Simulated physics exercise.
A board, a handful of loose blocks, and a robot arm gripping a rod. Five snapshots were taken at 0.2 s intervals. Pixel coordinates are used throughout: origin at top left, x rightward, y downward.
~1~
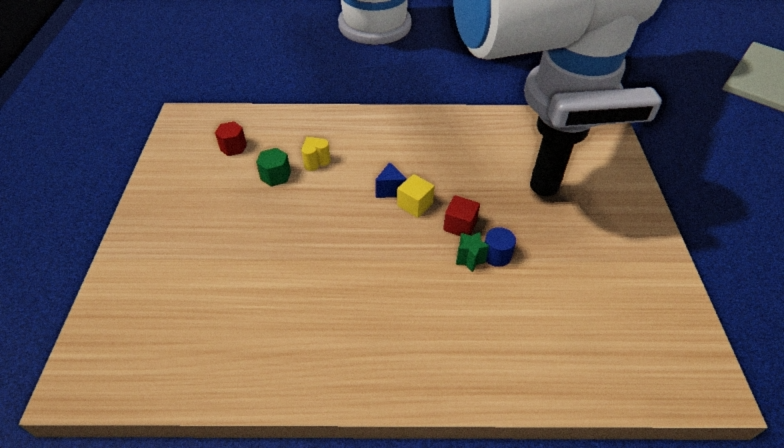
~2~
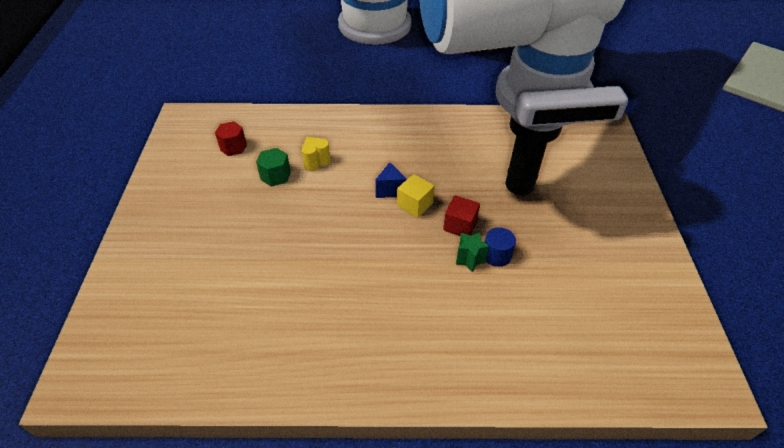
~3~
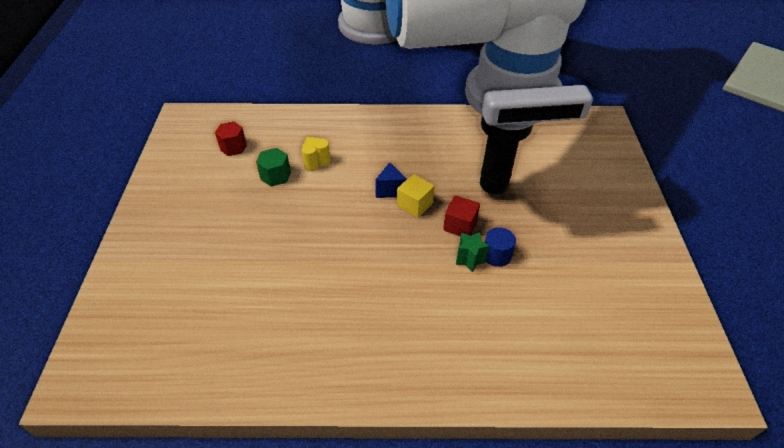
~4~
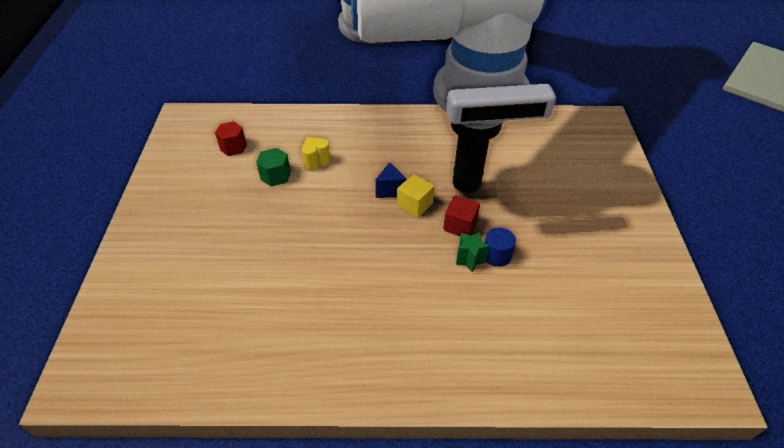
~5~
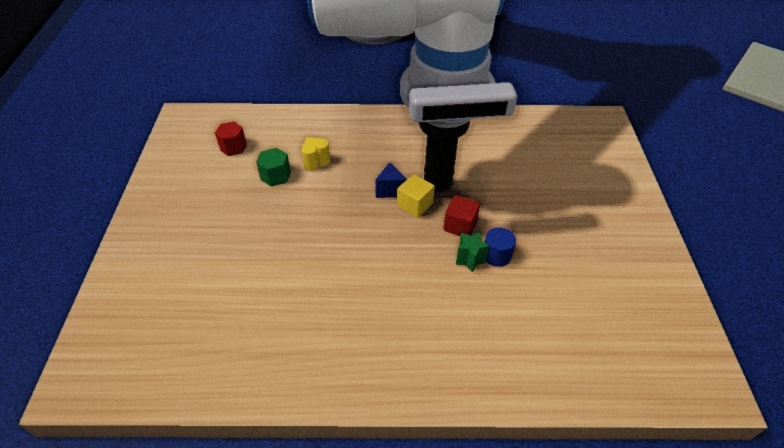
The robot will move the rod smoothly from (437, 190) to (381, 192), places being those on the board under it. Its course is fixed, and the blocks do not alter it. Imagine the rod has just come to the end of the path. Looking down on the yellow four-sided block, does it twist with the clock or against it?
From the top, the block rotates counterclockwise.
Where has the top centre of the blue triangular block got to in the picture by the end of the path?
Located at (357, 173).
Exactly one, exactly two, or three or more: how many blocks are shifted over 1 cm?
The number of blocks that move over 1 cm is two.
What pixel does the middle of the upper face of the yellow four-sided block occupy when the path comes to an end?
I'd place it at (401, 195), taking the centre of its top.
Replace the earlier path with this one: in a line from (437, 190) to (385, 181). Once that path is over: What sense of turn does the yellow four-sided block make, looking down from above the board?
From above, the turn goes anticlockwise.
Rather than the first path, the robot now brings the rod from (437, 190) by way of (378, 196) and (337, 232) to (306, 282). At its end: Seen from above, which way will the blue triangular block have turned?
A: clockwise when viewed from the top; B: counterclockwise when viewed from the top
The correct letter is A.
On the path given first. Halfway along, rod (409, 184); blue triangular block (384, 173), turned 35° clockwise; yellow four-sided block (404, 193), turned 25° anticlockwise.
At the end, rod (381, 185); blue triangular block (357, 173), turned 45° clockwise; yellow four-sided block (401, 195), turned 40° anticlockwise; red four-sided block in place.
